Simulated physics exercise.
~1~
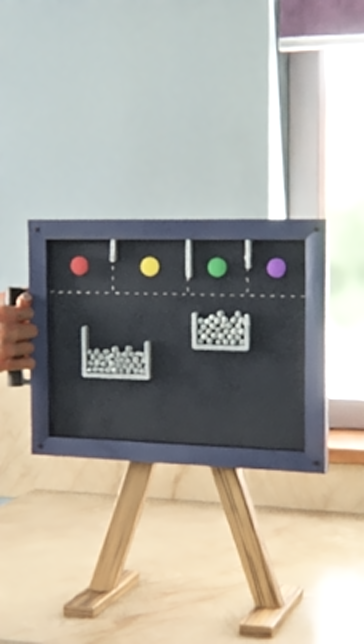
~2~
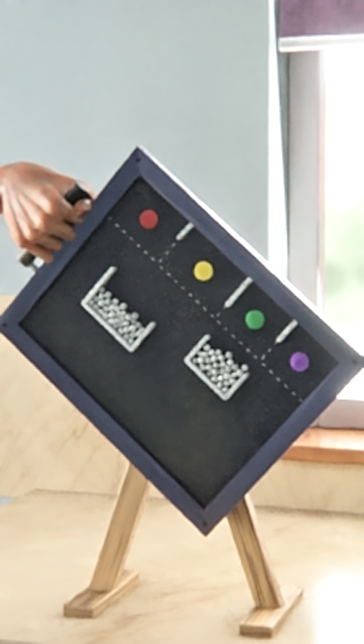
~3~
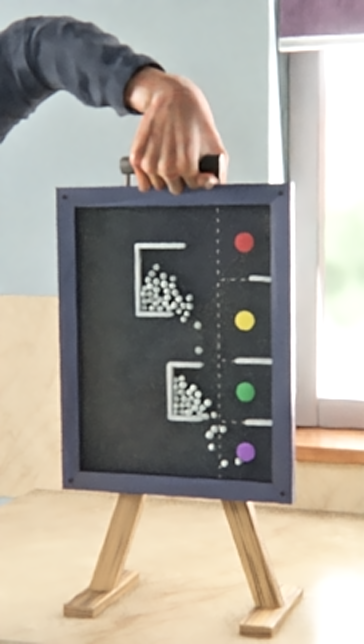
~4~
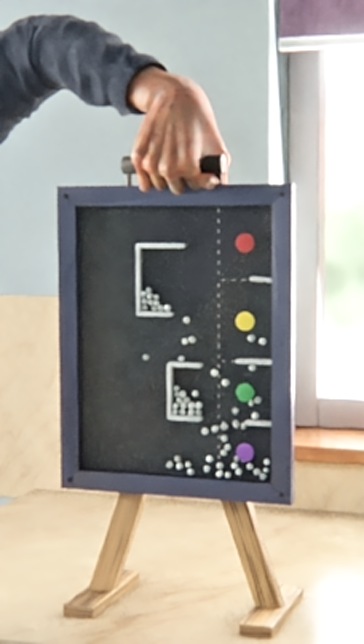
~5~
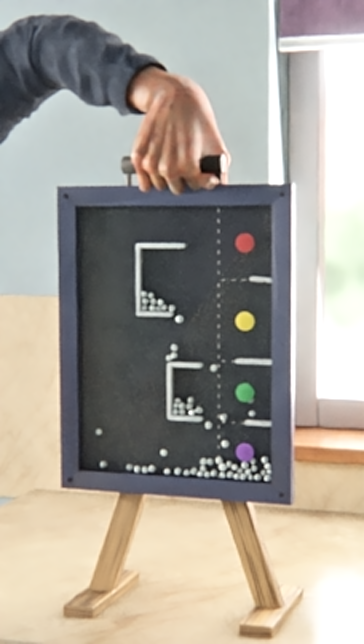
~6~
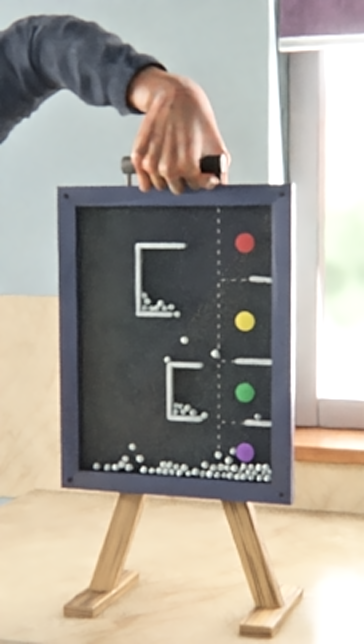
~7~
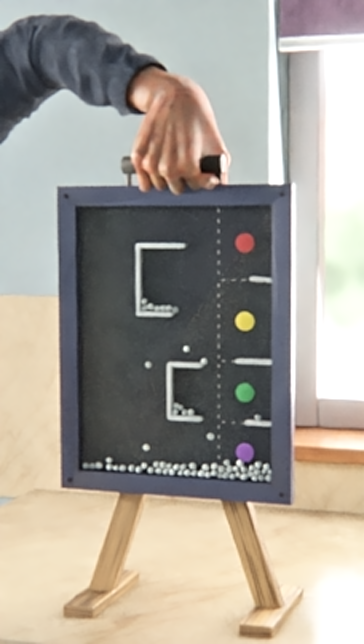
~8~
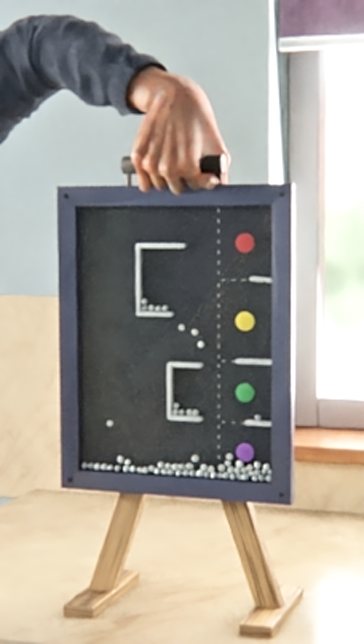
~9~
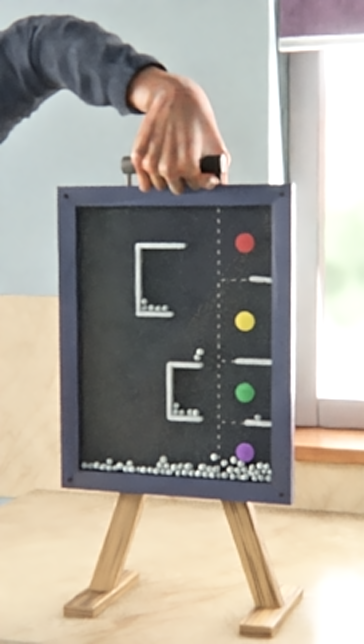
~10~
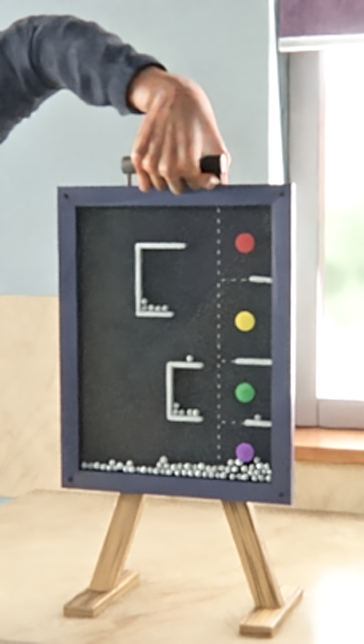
At the start, a shallow dark display case stands upright on a wooden stand, its small white beads heaped in two open-topped trays below a row of red, yellow, green and purple stickers. A hand at the left edge turns the case clockwise a quarter turn, bringing the stickers down the right side. The beads spill from the sideways trays, tumbling and bouncing toward the bottom. They spread leftward along the lower edge and gradually settle. At the end, most lie in a low layer along the bottom, some beside purple, while a few remain in the trays.
